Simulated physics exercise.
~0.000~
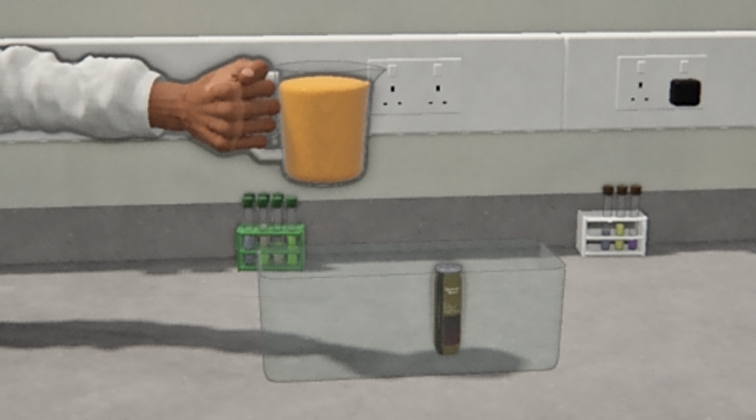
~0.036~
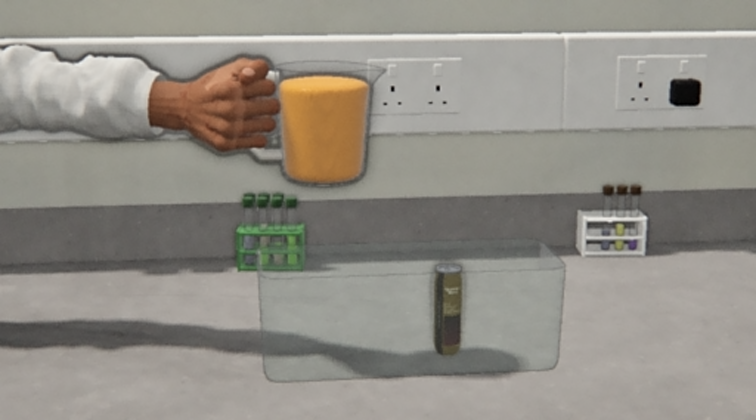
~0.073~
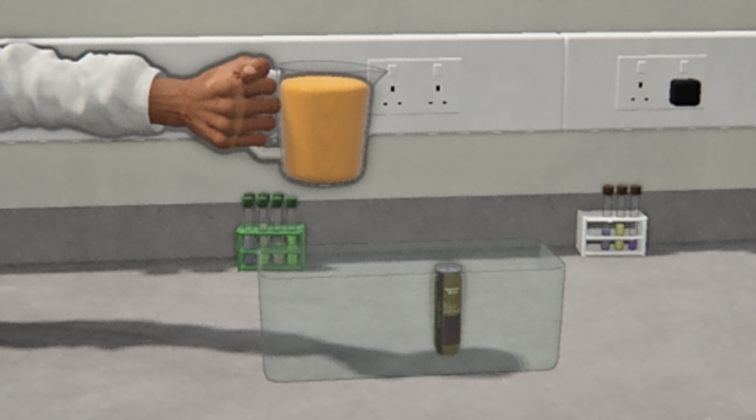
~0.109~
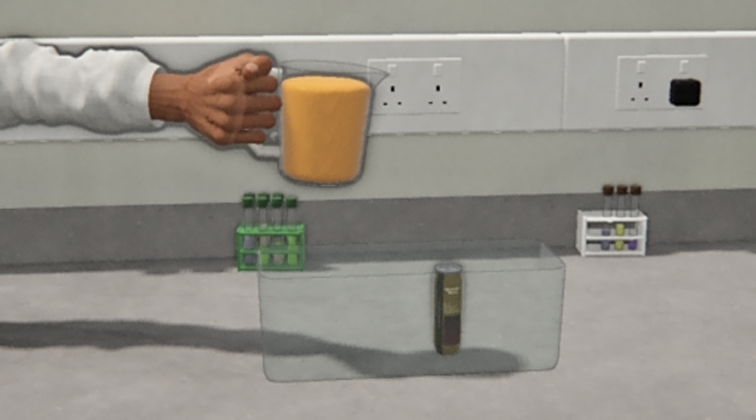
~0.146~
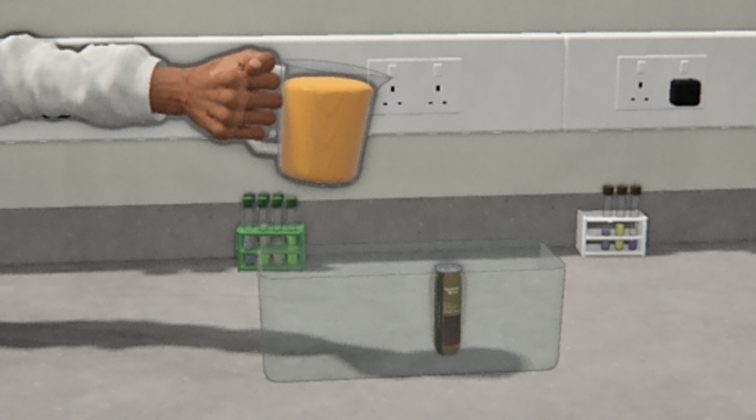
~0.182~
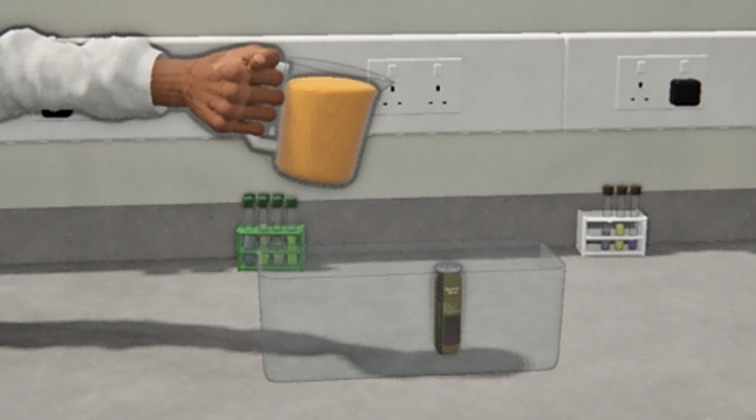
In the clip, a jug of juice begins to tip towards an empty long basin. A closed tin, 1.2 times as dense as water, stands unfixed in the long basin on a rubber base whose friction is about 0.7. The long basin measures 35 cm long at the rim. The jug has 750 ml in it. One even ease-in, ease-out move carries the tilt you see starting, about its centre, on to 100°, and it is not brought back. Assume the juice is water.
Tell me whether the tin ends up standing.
It does not; it falls.
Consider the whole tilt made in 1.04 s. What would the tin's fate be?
It tumbles over, then.
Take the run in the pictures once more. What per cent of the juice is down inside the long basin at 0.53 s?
About 3%.
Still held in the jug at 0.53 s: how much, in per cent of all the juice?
Close to 78 in a hundred.
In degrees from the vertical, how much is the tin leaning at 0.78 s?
Lean: Around 0° from upright.
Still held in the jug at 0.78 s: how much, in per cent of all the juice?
Remaining share: Approx. 30 %.
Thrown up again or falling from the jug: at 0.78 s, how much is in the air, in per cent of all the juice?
Roughly 24 %.
After 0.53 s the tilt is 70° and 79 per cent is still to pour; the tin stands where it began.
After 0.78 s the tilt is 99° and 30 per cent is still to pour; the tin stands where it began.
After 1.05 s the tilt is 100° and 4 per cent is still to pour; the tin leans 18°.
After 1.34 s the tilt is 100° and 0 per cent is still to pour; the tin lies on its side.
In the end the tin lies on its side.
